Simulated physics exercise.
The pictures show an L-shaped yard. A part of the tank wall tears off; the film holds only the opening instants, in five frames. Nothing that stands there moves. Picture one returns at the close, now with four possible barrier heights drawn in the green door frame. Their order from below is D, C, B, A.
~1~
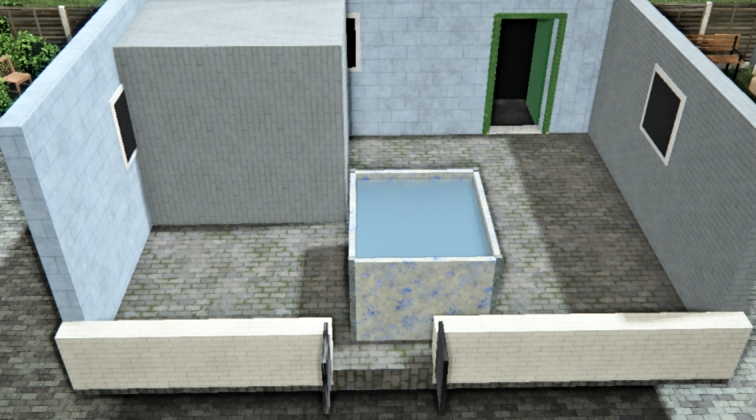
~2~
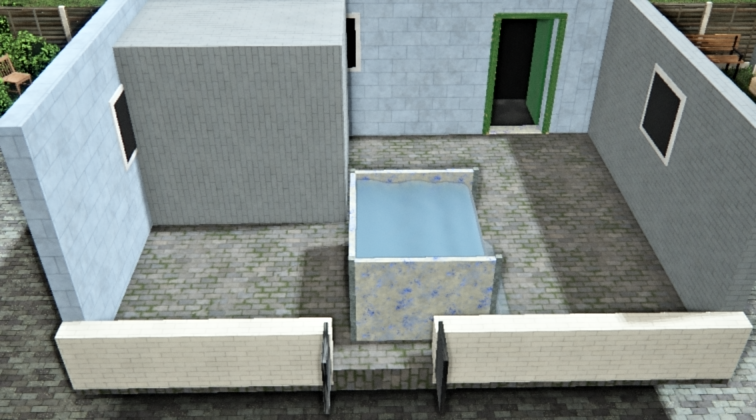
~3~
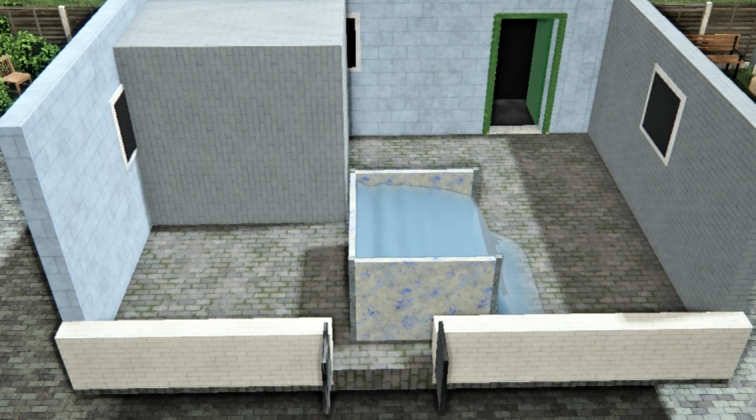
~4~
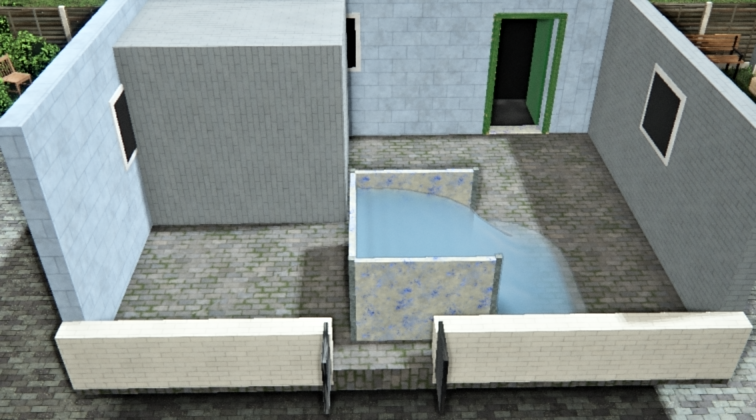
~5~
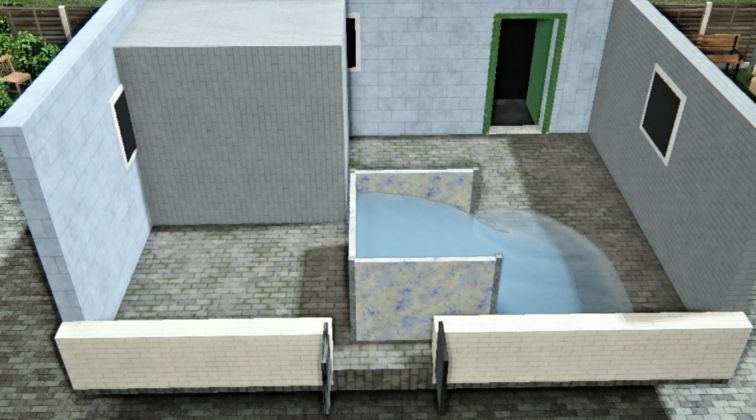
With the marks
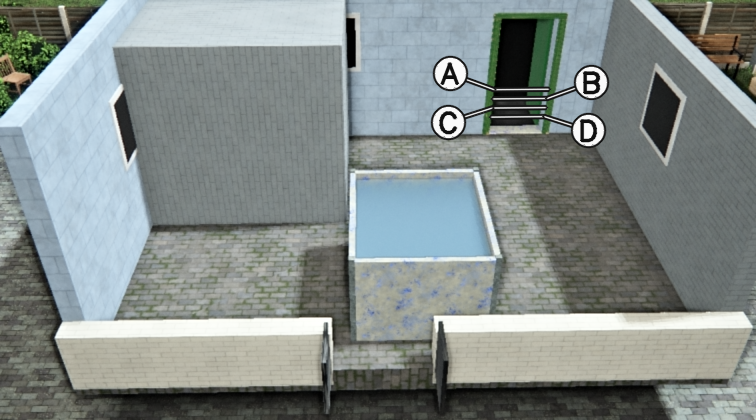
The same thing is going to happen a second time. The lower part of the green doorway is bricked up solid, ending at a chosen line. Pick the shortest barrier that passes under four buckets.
That is mark D.
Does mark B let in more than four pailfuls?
No, that is safe.
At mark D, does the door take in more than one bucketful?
No.
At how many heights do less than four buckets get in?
All four.
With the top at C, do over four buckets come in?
No, not at all.
On the marked copy, A at (521, 89); B at (520, 98); C at (519, 107); D at (517, 116); from the bottom up D, C, B, A.
With A, nothing gets over.
With B, nothing gets over.
With C, nothing gets over.
With D, a splash gets over, under a bucket.
